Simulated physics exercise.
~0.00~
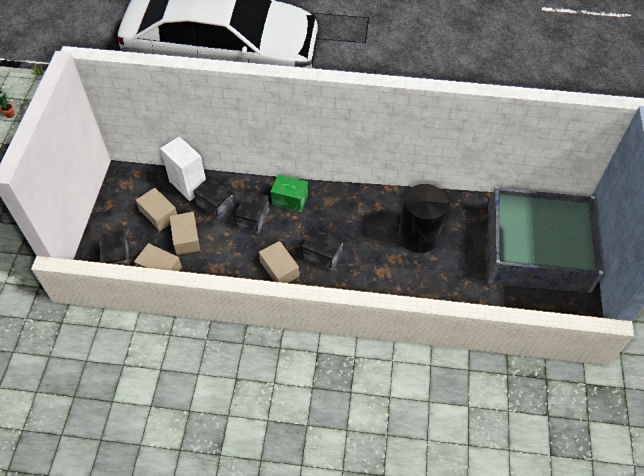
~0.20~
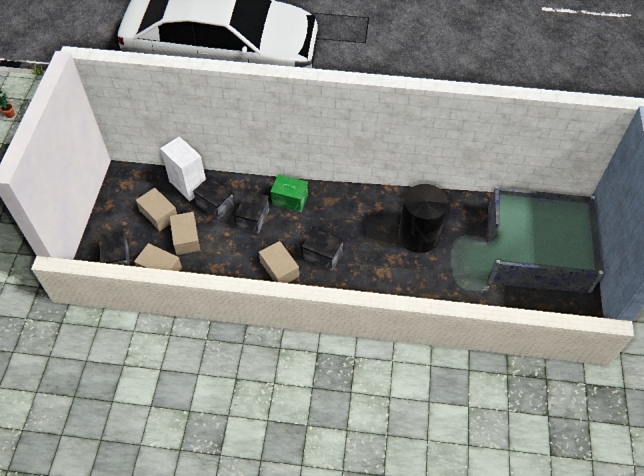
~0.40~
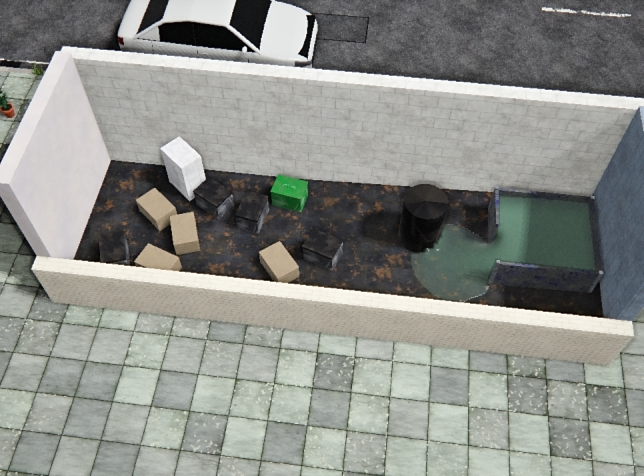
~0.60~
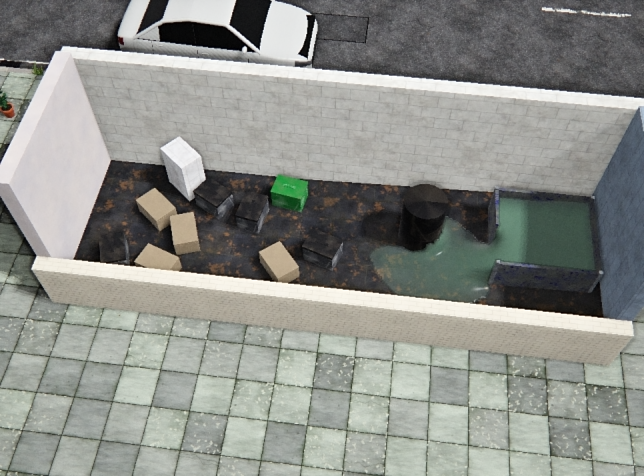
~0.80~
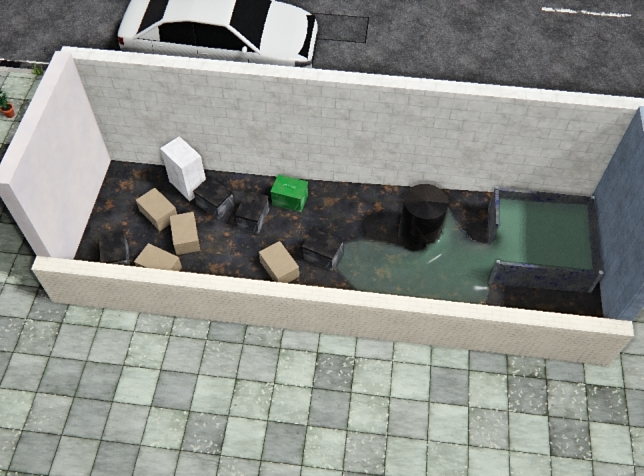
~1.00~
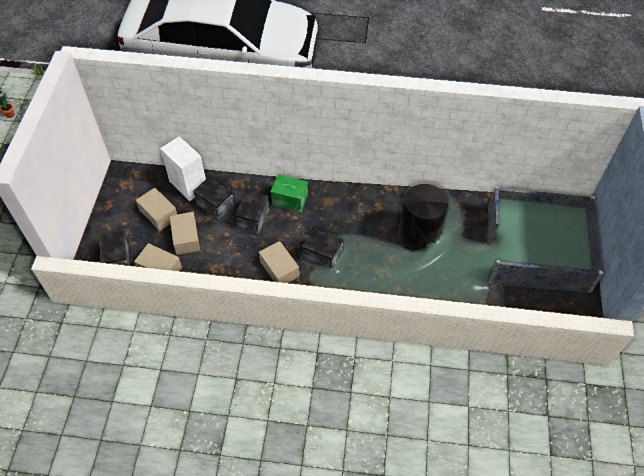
To begin with, greenish water sits in a tank at the right of a walled bay, with boxes and a green chest scattered further left. The tank's left side gives way and water pours out leftward, spreading around a dark barrel and reaching the nearest items, while none of them shift.
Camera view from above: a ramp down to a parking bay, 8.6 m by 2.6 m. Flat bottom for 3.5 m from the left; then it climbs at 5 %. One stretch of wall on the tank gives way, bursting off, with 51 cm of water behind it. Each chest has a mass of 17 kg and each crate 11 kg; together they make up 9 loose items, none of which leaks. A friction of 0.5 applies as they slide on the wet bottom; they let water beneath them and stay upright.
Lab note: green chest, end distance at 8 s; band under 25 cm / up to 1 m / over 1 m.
Band: Under 25 cm.
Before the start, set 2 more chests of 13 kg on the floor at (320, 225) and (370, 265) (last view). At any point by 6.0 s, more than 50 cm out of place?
First smaller, then greater.
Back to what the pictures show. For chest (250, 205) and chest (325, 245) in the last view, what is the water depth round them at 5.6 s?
Depths: Near 6 cm, then near 6 cm.
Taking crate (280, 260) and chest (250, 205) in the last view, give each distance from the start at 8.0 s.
Respectively, 150 cm and 20 cm.
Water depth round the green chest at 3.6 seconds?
Depth approx. 5 cm.
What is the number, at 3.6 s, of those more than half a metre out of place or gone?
At that moment it comes to 4.
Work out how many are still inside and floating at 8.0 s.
The count is 8.
After 1.6 s the green chest is near (289, 187), 0.0 m from its start, aground; 0 afloat.
After 3.6 s the green chest is near (289, 187), 0.0 m from its start, aground; 3 afloat.
After 5.6 s the green chest is near (289, 187), 0.0 m from its start, aground; 4 afloat.
After 8.0 s the green chest is near (295, 188), 0.1 m from its start, aground; 8 afloat.
